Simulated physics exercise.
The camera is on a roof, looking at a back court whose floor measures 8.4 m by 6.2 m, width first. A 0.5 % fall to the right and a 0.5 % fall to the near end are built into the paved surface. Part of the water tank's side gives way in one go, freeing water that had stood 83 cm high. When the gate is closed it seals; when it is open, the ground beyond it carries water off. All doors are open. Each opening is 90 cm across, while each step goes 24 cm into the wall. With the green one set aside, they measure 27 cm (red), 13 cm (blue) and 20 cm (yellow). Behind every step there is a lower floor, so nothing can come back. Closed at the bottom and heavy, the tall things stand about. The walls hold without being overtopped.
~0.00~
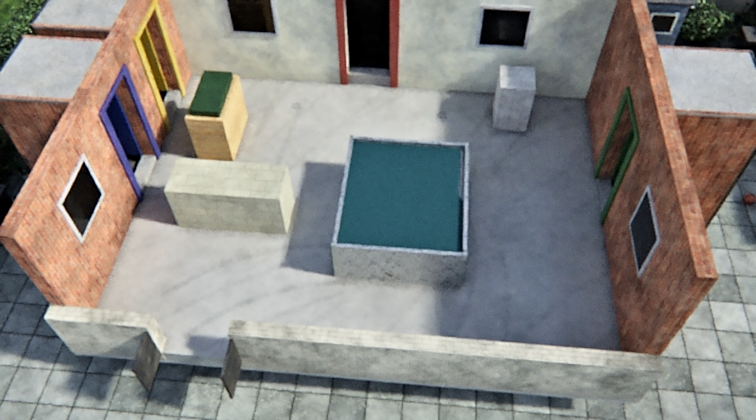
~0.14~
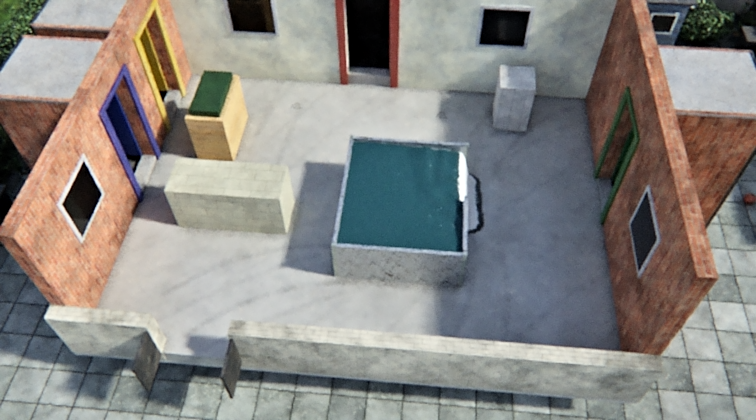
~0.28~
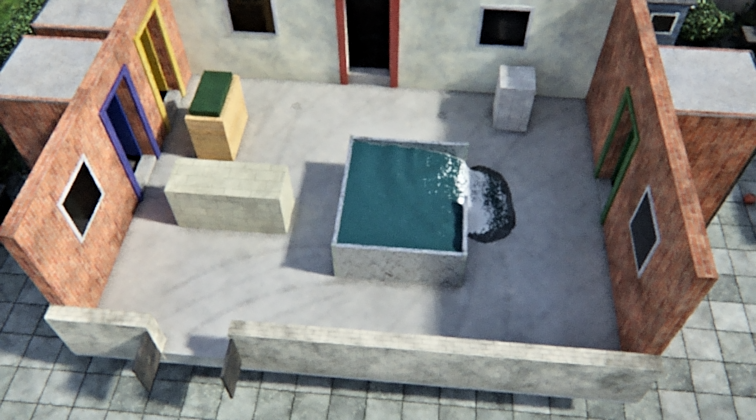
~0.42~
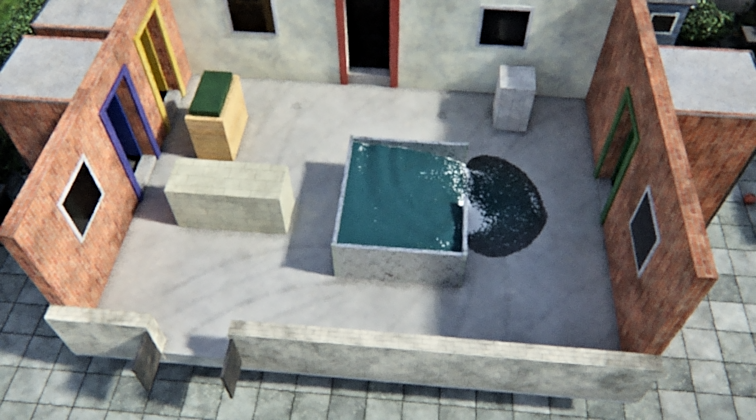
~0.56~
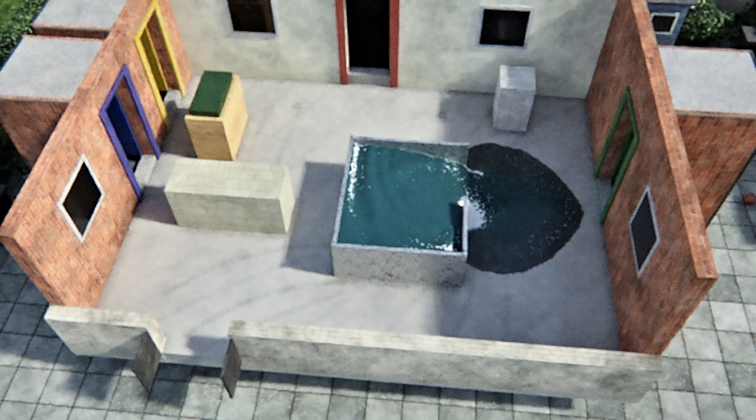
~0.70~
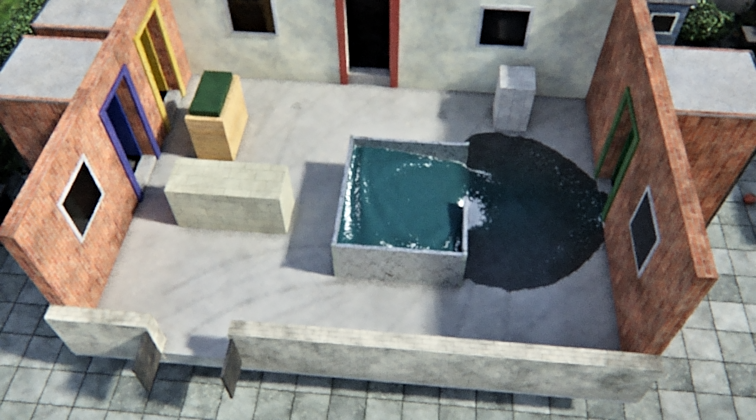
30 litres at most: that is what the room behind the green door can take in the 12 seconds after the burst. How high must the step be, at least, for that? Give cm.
About 37 cm.
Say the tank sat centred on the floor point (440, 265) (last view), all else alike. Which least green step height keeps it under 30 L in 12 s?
Minimum: Approx. 32 cm.
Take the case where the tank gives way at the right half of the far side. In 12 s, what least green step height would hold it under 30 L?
Then the minimum is about 7.5 cm.
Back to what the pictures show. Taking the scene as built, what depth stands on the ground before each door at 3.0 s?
Lab note, cm: Yellow 0; blue 0; green 28; red 0.
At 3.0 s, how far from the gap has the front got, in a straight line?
Around 4.0 m from the gap.
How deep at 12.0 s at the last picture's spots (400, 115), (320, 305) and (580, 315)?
Approx. 3 / 6 / 9 cm.
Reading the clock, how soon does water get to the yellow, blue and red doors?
Arrival times - yellow: 5.0 s; blue: 7.0 s; red: 3.2 s.
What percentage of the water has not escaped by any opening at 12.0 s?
Around 74 percent is still there.
After 1.4 s water covers 20 % of the floor, deepest (48 cm) near (466, 200); 22 cm at the green door, 131 litres in over its 7 cm step.
After 3.0 s water covers 35 % of the floor, deepest (32 cm) near (582, 106); 28 cm at the green door, 505 litres in over its 7 cm step.
After 12.0 s water covers 100 % of the floor, deepest (12 cm) near (618, 378); 10 cm at the green door, 944 litres in over its 7 cm step.
At the green door as built, the water arrived by 0.7 s and peaked near 32 cm at 2.6 s.
Run again over the same 12 s with other heights there, 98 litres in over 30.5 cm, 11 litres over 41 cm. The limit of 30 litres is kept from about 37 cm up.
